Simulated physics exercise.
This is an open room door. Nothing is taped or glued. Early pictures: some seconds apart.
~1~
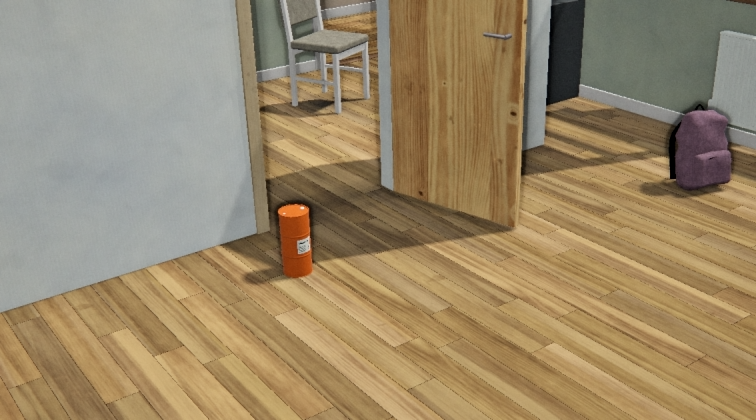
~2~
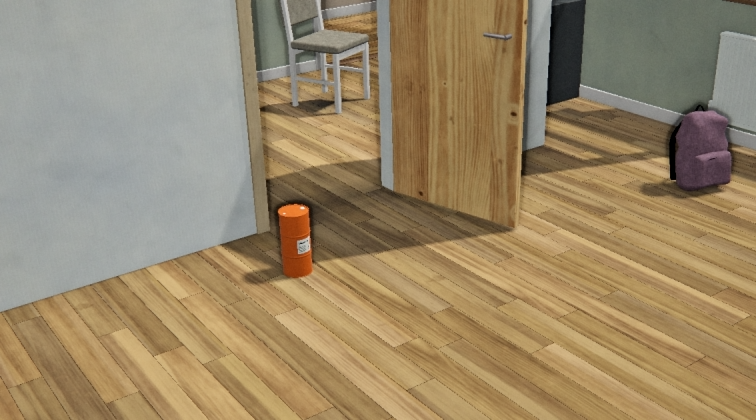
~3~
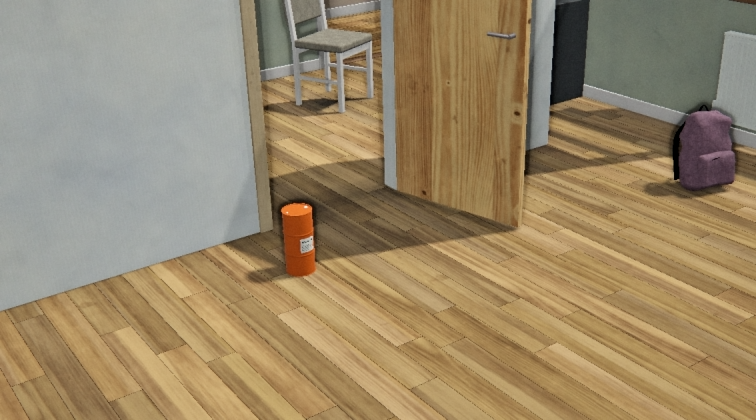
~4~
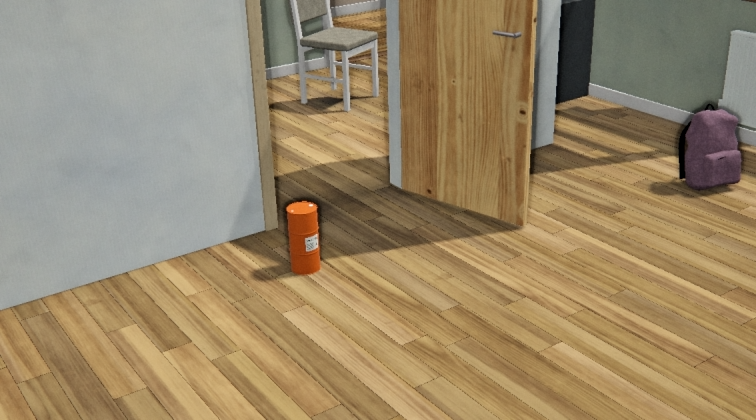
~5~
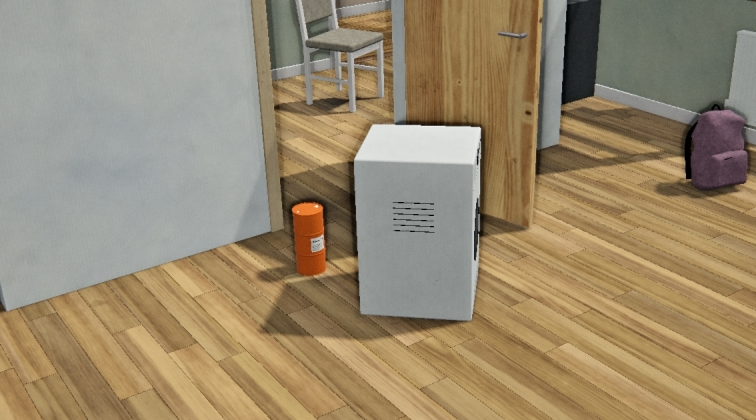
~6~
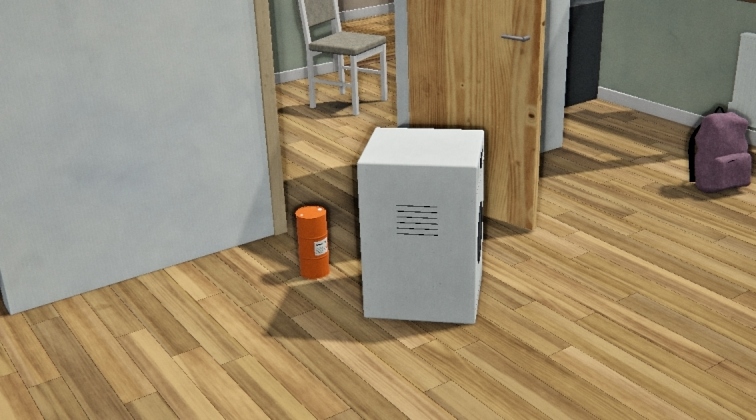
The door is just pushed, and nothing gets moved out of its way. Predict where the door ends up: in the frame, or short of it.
My bet is the door will touch the frame.
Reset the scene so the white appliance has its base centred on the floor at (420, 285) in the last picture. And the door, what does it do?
Finishes its swing.
Then, 0.90 s past the last view, door at 81°.
Then, 1.60 s past the last view, door at 52°.
Then, 2.40 s past the last view, door at 18°.
Finally, door at 0°; both still in place. Final places as the last picture's camera would see them, white appliance near (424, 224).
